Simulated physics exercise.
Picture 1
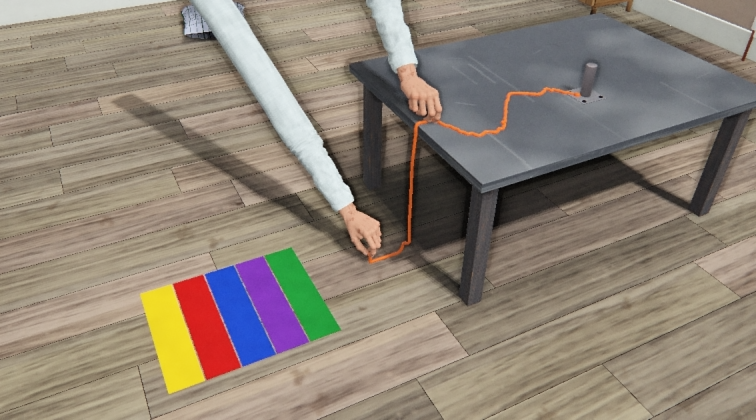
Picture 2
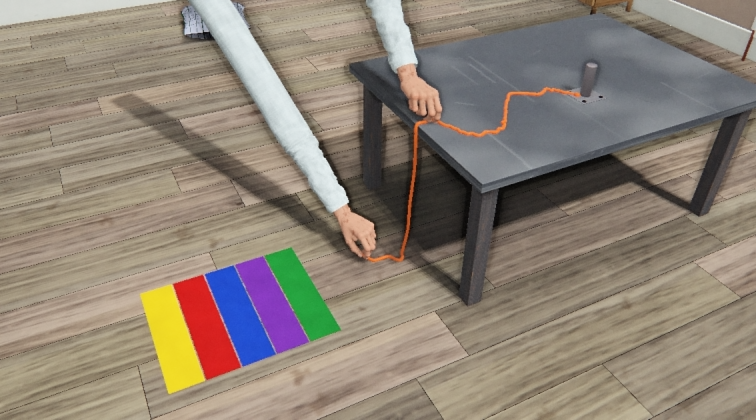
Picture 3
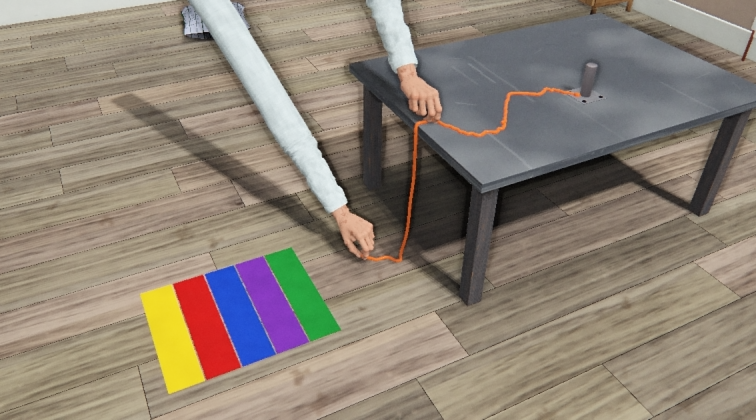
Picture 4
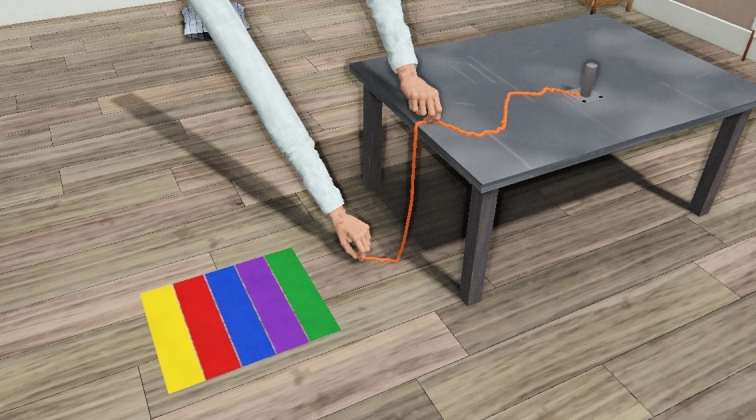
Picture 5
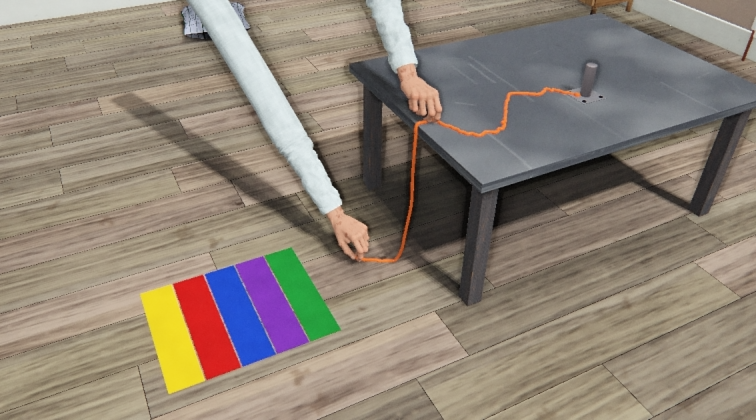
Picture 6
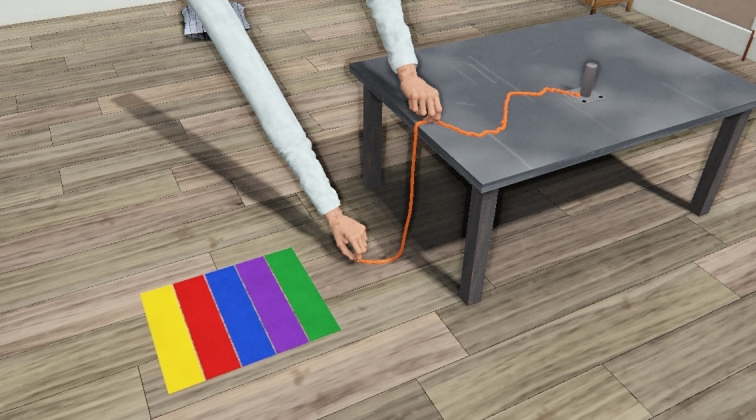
On a wooden floor beside a low grey table, one hand drew the end of an orange cord slightly left towards the coloured strips, while the other stayed pressed at the table's edge.
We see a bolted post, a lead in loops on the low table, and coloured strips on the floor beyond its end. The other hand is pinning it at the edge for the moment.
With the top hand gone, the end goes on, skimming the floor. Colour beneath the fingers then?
Yellow.
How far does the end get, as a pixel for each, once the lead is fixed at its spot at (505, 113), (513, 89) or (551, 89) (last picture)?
About (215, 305), (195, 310) and (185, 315).
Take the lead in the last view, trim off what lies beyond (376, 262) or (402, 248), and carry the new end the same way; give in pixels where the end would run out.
First (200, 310), then (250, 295).
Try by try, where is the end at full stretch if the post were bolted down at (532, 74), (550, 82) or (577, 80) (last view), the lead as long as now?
Approximate pixels in order: (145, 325), (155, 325), (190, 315).
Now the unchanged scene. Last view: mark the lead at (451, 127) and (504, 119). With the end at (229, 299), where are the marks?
The first sits at about (412, 178) and the second at about (460, 124).
Early on, end near (229, 299); over blue.
Midway, end near (190, 312); over red.
At the end of the slack, end near (167, 320); over yellow. It gets as far as the yellow strip.
